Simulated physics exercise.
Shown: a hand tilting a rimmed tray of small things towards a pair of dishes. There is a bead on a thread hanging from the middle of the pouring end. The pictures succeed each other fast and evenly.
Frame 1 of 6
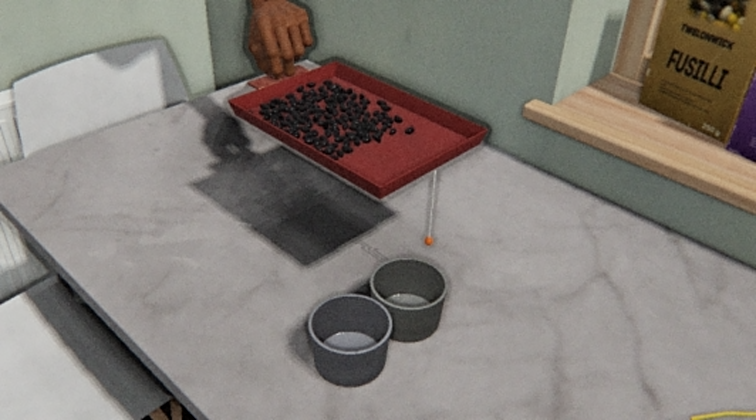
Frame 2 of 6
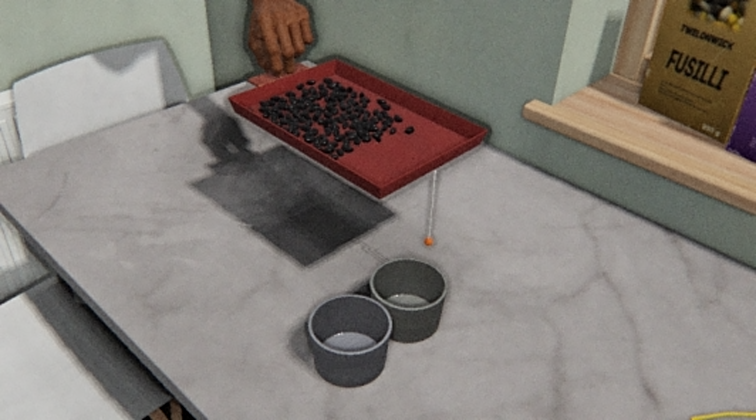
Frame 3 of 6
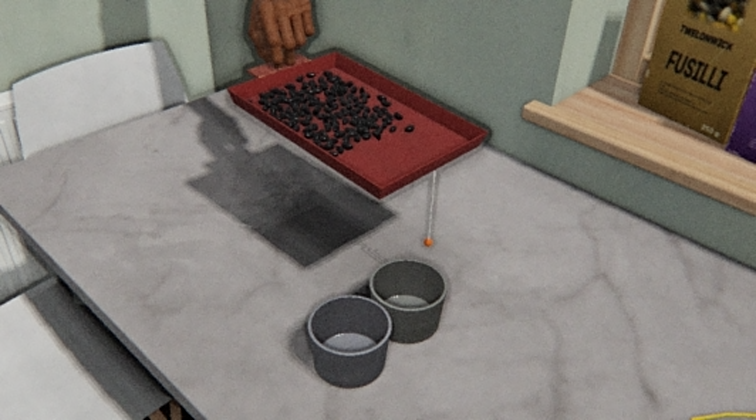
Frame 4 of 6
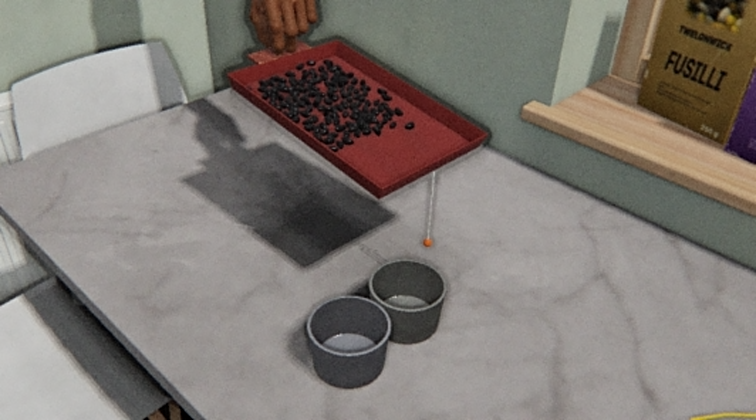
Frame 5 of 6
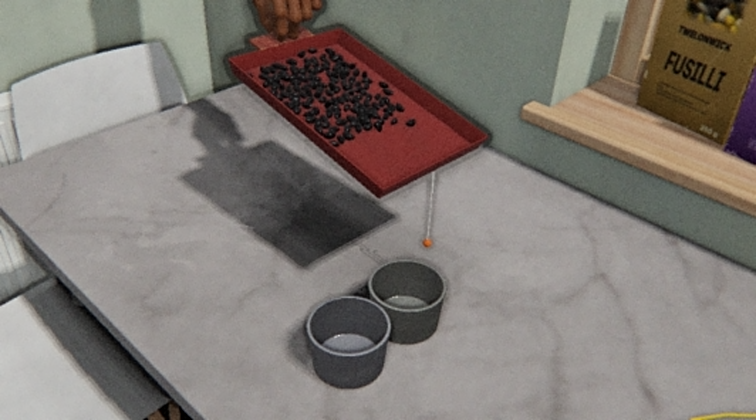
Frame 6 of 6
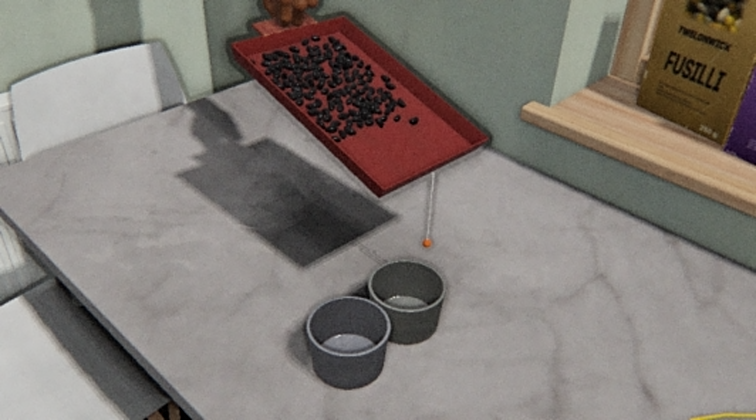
We see a dark hand holding a red tray of black beans above a marble-patterned table with two grey dishes; the hand gradually raises the tray's far end, steepening its slant, while the dishes stay still.
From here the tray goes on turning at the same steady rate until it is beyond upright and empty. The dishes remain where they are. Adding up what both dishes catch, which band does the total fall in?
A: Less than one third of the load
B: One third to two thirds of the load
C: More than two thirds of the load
Answer: A.
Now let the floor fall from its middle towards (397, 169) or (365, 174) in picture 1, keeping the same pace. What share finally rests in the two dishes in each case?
About 60 and 70 percent.
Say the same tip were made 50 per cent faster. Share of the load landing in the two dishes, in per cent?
About 0 in a hundred.
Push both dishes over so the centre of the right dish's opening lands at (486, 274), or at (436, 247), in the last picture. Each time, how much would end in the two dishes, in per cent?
About 40% on the first try and 10% on the second.
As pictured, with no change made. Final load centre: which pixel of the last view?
Somewhere close to (489, 292) in the last picture.
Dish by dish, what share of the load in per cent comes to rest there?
For the left dish some 0 %, for the right dish some 10 %.
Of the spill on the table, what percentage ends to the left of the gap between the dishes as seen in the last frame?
I reckon around 0 per cent.
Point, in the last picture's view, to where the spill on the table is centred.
Estimate: About (499, 292).
Shortly afterwards, tray tipped steeply; all but a few on the tray; a little in the air.
Next, tray tipped past a quarter turn; near a third on the tray; only a few in the right dish; near half outside both; a little in the air.
Some moments later, tray tipped past a quarter turn; a little in the right dish; all but a few outside both.
In the end, tray tipped past a quarter turn; none at all in the left dish; a little in the right dish; all but a few outside both.
